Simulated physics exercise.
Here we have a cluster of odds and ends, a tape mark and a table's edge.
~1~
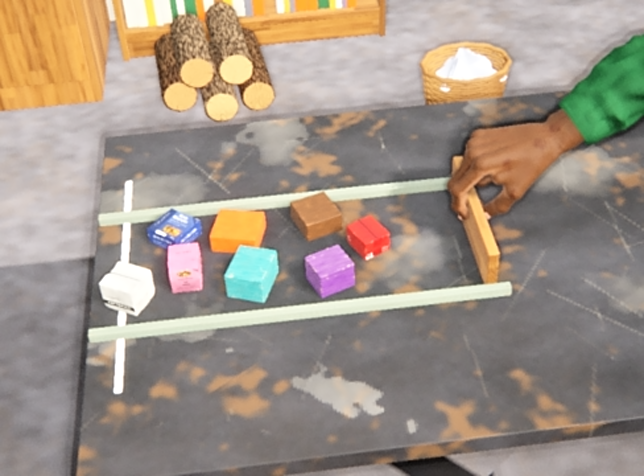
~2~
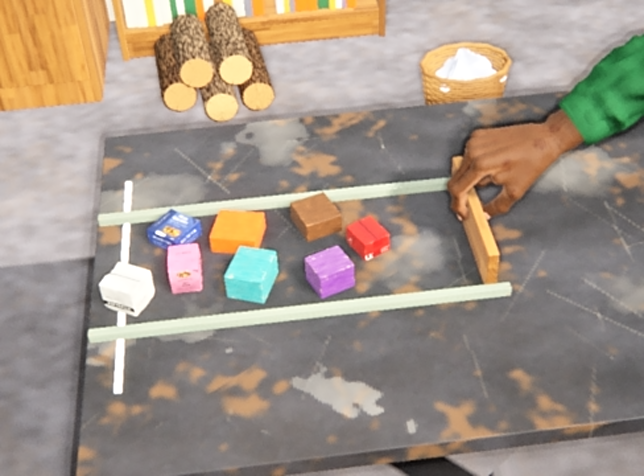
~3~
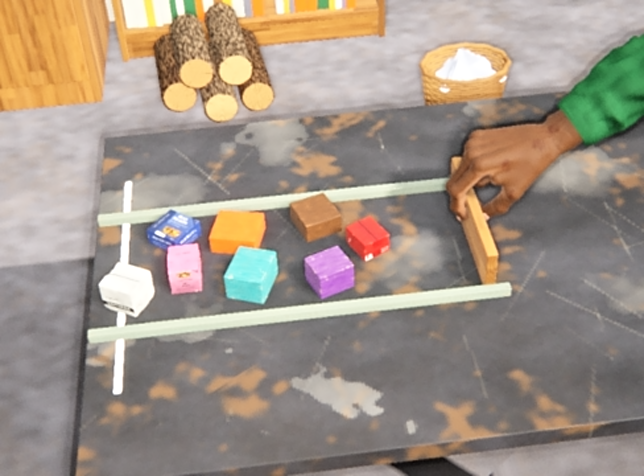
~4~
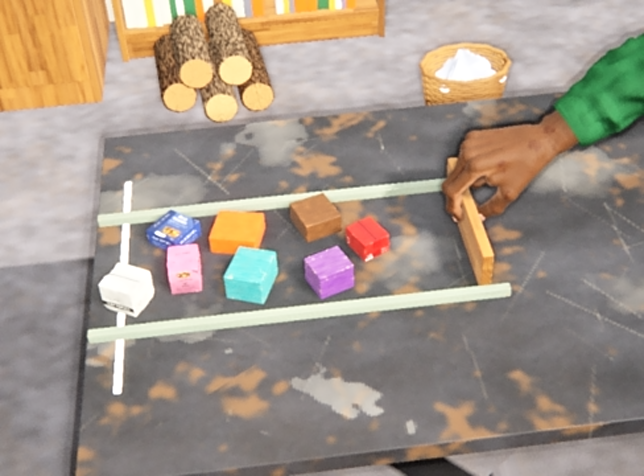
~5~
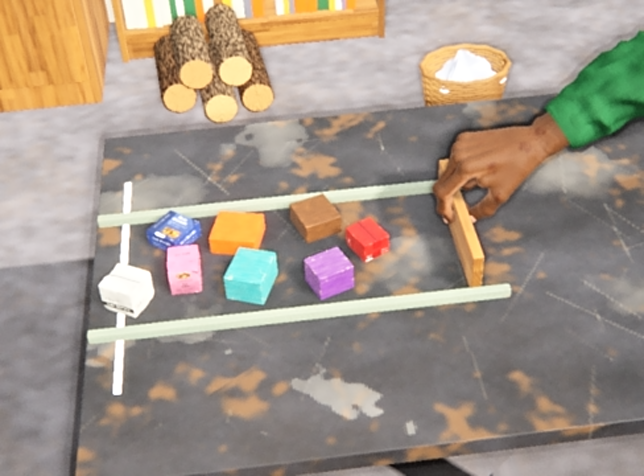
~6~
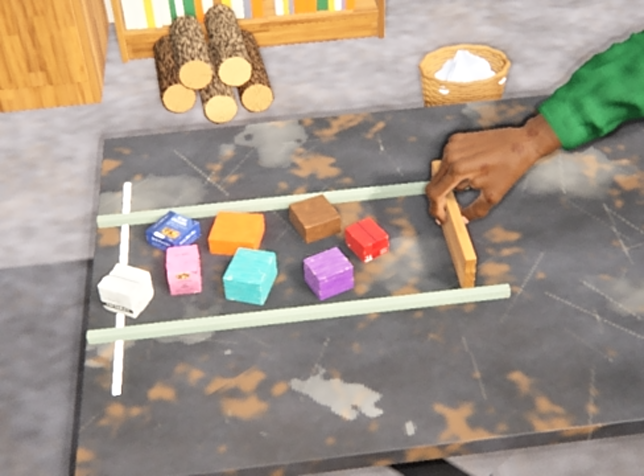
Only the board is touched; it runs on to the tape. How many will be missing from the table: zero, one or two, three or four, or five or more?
As it turns out, the number that fall off is five or more.
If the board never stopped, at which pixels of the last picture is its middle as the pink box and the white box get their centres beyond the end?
Its middle is around (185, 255) and around (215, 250).
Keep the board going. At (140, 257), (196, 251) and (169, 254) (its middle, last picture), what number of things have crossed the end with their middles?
It would be 5, 2 and 3.
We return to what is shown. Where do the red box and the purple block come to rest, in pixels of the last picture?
The red box at (107, 268), the purple block at (100, 294).
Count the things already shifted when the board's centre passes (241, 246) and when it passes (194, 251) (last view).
At the one place 8, at the other 8.
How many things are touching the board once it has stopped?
It touches 3.
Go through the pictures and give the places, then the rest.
The first frame shows white box (128, 288); blue box (175, 231); pink box (185, 268); board (474, 219); tape (124, 275).
The second frame shows blue box (175, 232); turquoise block (252, 274).
The third frame shows pink box (185, 269); red box (368, 238).
The fourth frame shows white box (127, 290); orange block (237, 233).
The fifth frame shows blue box (174, 233); brown block (315, 218).
The sixth frame shows white box (126, 291); blue box (173, 233); pink box (184, 270); board (452, 224); tape (123, 276).
Soon after, none off yet; white box at rest near (126, 291); blue box at rest near (173, 233); pink box at rest near (184, 270).
Then, none off yet; white box moved about its own width near (97, 296); blue box moved about its own width near (113, 242); pink box moved about its own width near (135, 274).
At rest, the number that fall off is five or more; fallen, turquoise block, orange block, pink box, blue box and white box.
